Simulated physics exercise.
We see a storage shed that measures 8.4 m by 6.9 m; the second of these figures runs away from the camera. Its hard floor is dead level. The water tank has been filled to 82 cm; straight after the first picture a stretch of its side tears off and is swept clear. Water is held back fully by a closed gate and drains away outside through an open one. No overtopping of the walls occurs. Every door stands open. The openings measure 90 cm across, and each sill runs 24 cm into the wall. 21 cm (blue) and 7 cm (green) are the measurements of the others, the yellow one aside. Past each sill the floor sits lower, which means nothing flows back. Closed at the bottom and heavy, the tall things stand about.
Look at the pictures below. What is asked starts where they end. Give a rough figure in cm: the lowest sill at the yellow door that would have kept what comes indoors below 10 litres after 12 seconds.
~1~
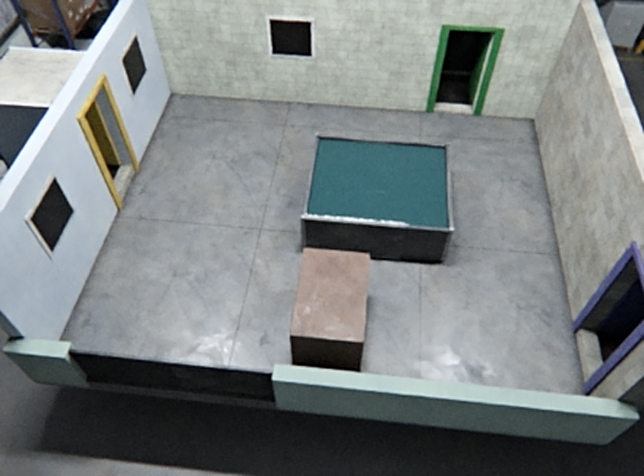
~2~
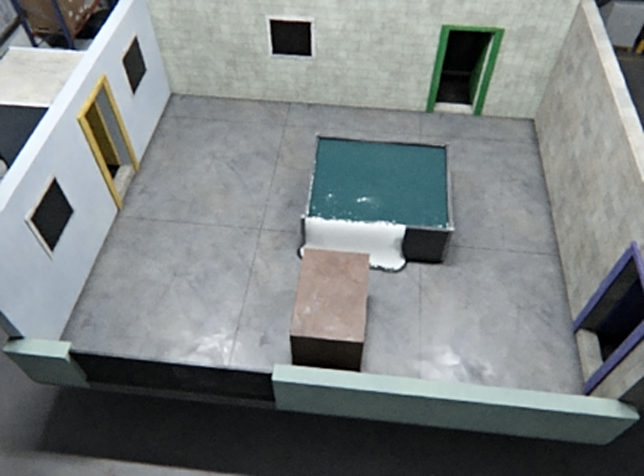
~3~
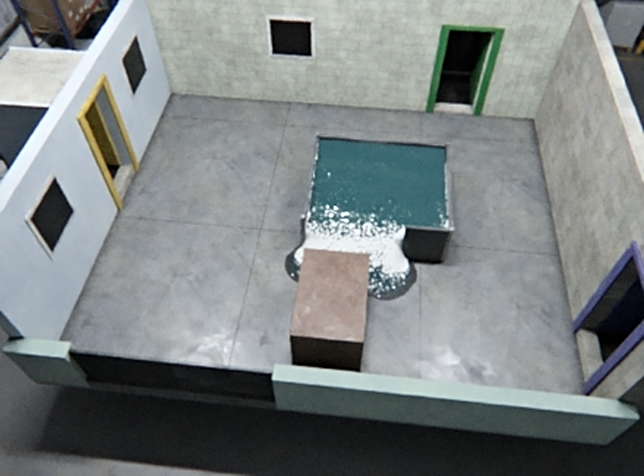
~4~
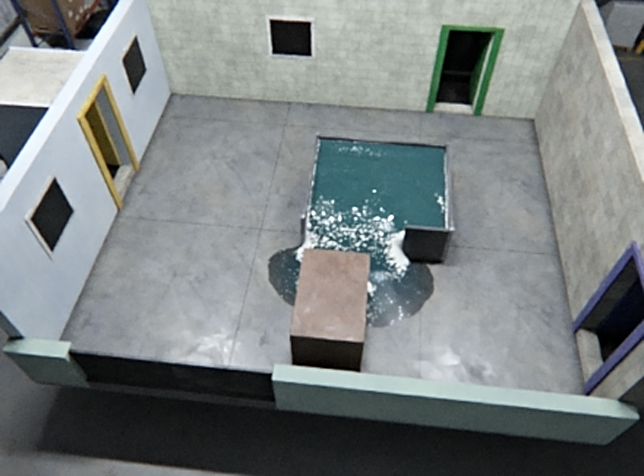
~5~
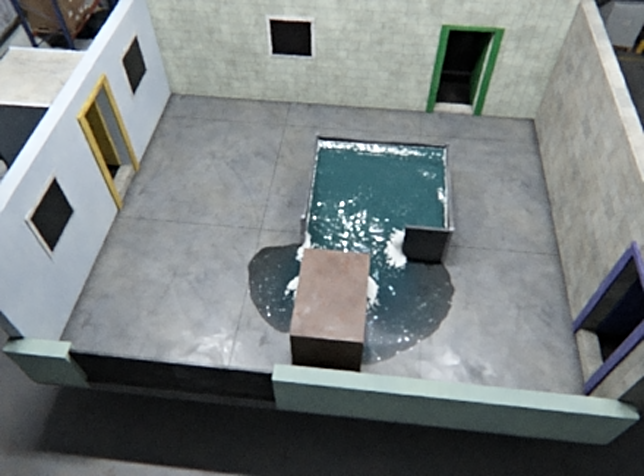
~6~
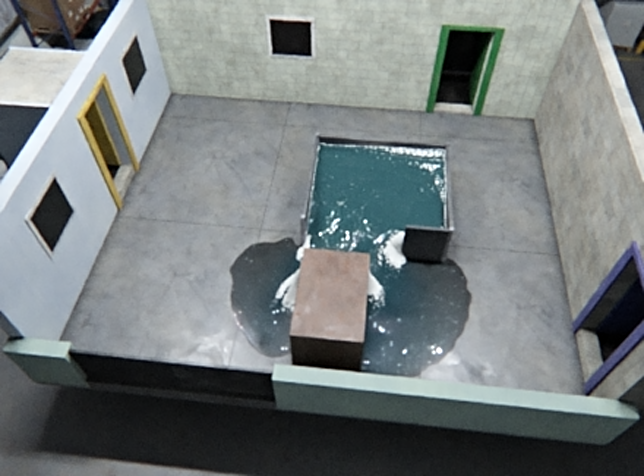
I would say 7.5 cm.
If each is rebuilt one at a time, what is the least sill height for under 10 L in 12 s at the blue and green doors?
You'd want about 27 centimetres at blue and about 10.0 centimetres at green.
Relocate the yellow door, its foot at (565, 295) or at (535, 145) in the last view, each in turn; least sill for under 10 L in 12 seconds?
Roughly 12.5 cm for the first and 9.0 cm for the second.
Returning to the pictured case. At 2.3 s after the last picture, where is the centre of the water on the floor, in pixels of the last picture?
The centre of all the water is around (337, 273).
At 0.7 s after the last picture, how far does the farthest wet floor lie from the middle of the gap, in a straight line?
Distance from gap: Approx. 4.2 m.
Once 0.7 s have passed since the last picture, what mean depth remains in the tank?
Some 48 cm.
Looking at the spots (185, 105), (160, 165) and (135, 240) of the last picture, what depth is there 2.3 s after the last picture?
Close to 0, 1 and 3 cm deep.
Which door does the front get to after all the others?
It's the green one.
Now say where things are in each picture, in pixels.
In the first picture, the water tank at (379, 182) is whole and still, 82 cm deep; the yellow door at (113, 151) is dry.
In the second picture, water pours out at (353, 243) and has run 0.3 m, to (385, 269); about 7 cm deep outside, 82 cm at the back.
In the third picture, the front is at (373, 293), 0.8 m from the gap at (353, 244); 1.5 m2 of floor is wet, 82 cm left at the back.
In the fourth picture, the gap is at a hidden place, the front 1.4 m out at a hidden place; the back of the water tank holds 80 cm.
In the fifth picture, the gap is at a hidden place, the front 2.1 m out at a hidden place; the back of the water tank holds 70 cm.
In the sixth picture, the gap is at a hidden place, the front 2.7 m out at a hidden place; the back of the water tank holds 71 cm; 3.4 m in a straight line remain to the yellow door at (113, 151).
Then, 0.7 s after the last picture water covers 25 % of the floor, deepest (62 cm) near (343, 285); it has not reached the yellow door.
Then, 2.3 s after the last picture water covers 45 % of the floor, deepest (35 cm) near (585, 420); 11 cm at the yellow door, 0 litres in over its 20 cm sill.
Then, 11.3 s after the last picture water covers 100 % of the floor, deepest (14 cm) near (373, 170); 6 cm at the yellow door, 0 litres in over its 20 cm sill.
At the yellow door as built, the water peaked near 11 cm, 2.3 s after the last picture.
Run again over the same 12 s with other heights there, 14 litres in over 7 cm, 3 litres over 9.5 cm. The limit of 10 litres is kept from about 7.5 cm up.
